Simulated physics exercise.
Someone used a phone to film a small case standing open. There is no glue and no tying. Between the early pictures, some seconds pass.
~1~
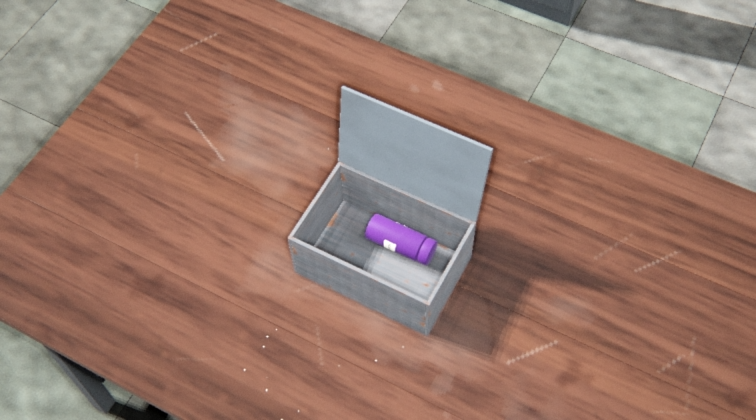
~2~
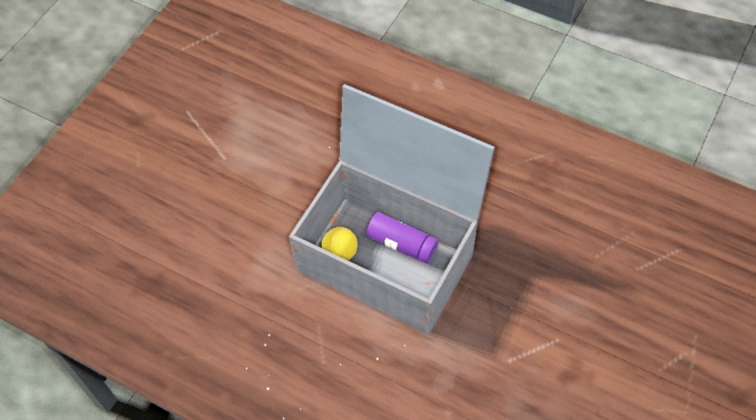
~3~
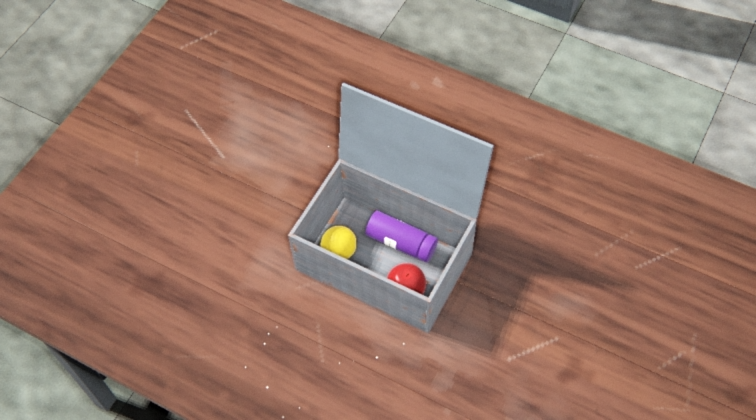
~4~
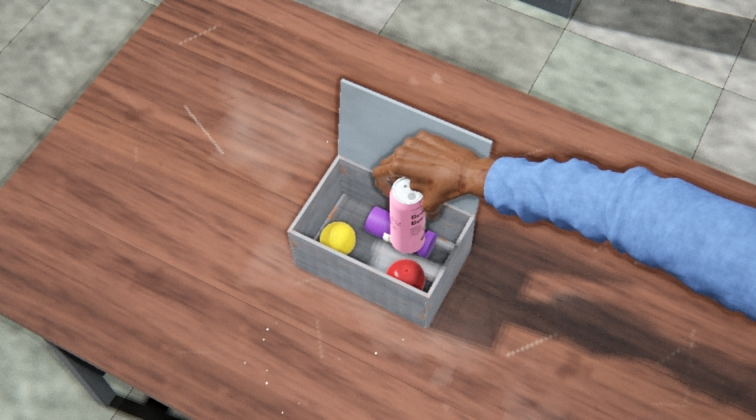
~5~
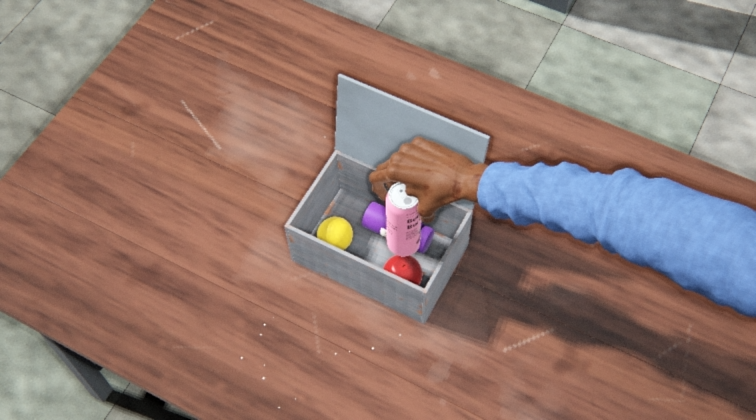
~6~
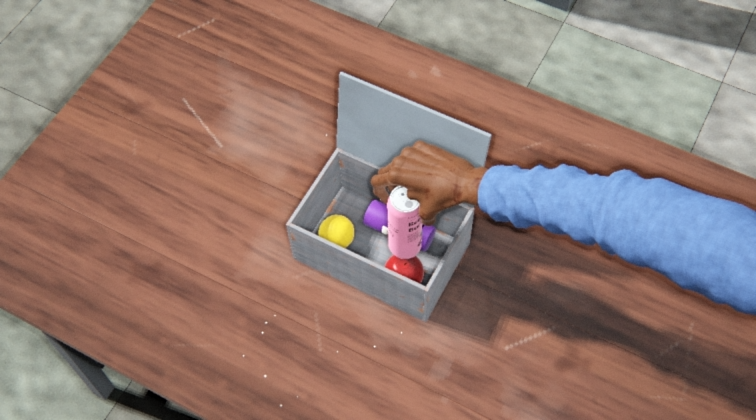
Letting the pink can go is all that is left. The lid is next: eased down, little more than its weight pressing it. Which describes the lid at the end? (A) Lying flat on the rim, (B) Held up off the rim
Lying flat on the rim (A).
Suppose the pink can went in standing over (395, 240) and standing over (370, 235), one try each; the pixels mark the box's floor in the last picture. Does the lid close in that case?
First, it gets propped open; second, it gets propped open.
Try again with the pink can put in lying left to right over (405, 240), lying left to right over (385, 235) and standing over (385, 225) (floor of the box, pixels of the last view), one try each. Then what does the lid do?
In the first case it sits on the rim; in the second case it sits on the rim; in the third case it is held up.
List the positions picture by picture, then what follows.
The last thing is not in view yet; purple shaker (401, 240), in the first frame.
The last thing is not in view yet, in the second frame.
The last thing is not in view yet, in the third frame.
Still above its spot; pink can (408, 217), in the fourth frame.
Still above its spot; pink can (404, 221), in the fifth frame.
In place under the hand; pink can (405, 224), in the sixth frame.
Then, 0.50 s after the last picture, pink can tipped 74° from how it was near (383, 215); red apple rolled a little.
Then, 1.20 s after the last picture, lid starting down; pink can on its side near (364, 226); red apple rolled a little; yellow lemon rolled a little.
Then, 1.60 s after the last picture, lid 57° above the rim; pink can on its side near (361, 233); yellow lemon rolled a little; red apple rolled a little.
Then, 2.00 s after the last picture, lid 20° above the rim; pink can on its side near (361, 233); yellow lemon rolled a little; red apple rolled a little.
At rest, lid shut; tipped over in the box, pink can; the other 3 in place. Seen from the same camera at the end, pink can near (361, 233).
